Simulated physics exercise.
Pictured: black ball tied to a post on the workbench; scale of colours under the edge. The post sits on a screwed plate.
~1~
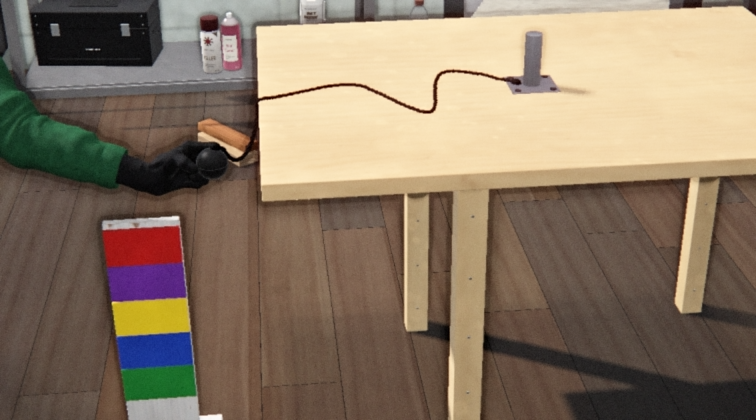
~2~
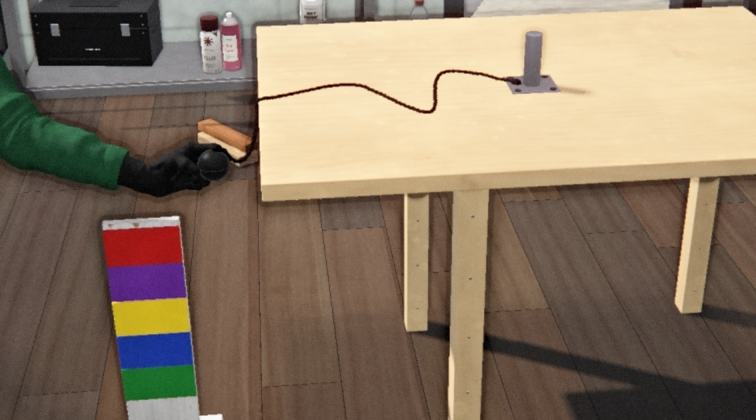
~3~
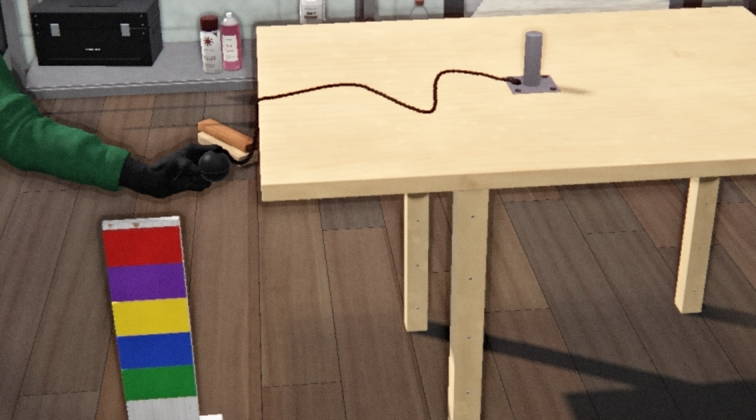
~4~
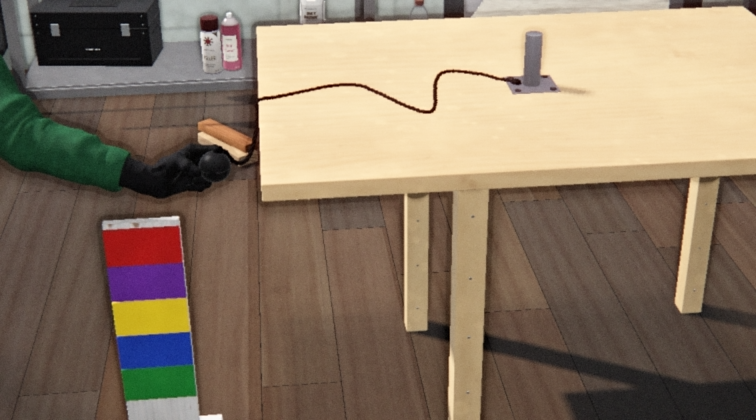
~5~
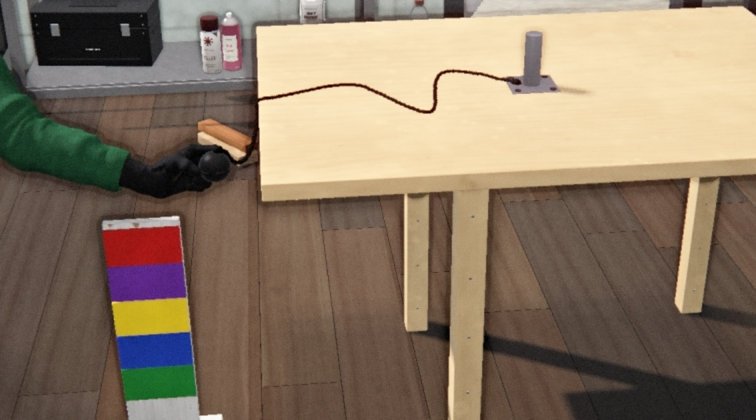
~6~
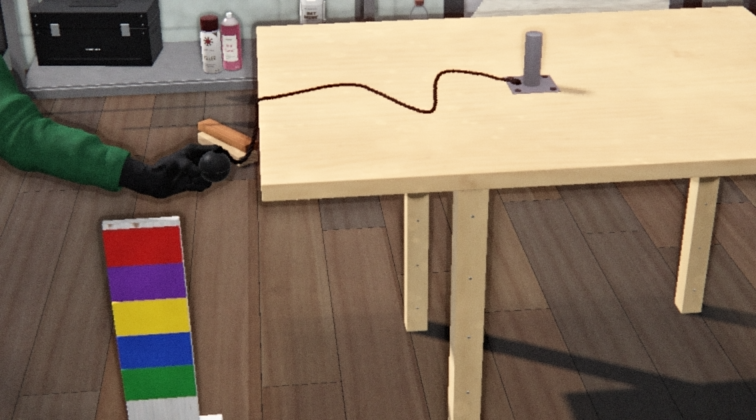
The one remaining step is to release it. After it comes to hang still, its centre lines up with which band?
It lines up with blue.
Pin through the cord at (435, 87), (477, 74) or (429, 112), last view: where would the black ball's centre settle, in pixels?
Respectively (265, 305), (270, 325) and (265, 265).
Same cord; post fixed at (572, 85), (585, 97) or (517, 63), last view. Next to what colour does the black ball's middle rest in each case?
Readings, in order: Yellow - yellow - blue.
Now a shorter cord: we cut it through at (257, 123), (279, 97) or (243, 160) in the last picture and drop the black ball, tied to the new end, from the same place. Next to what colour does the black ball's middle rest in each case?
In order of the tries: Purple; then red; then yellow.
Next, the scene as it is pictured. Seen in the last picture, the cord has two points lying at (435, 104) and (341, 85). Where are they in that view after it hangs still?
First point (348, 99), second point (261, 163).
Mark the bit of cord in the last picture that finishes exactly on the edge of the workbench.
Roughly (383, 95).
Soon after, ball near (283, 318); level with yellow.
Then, ball near (265, 335); level with blue.
At rest, ball near (276, 338); level with blue. The blue one.
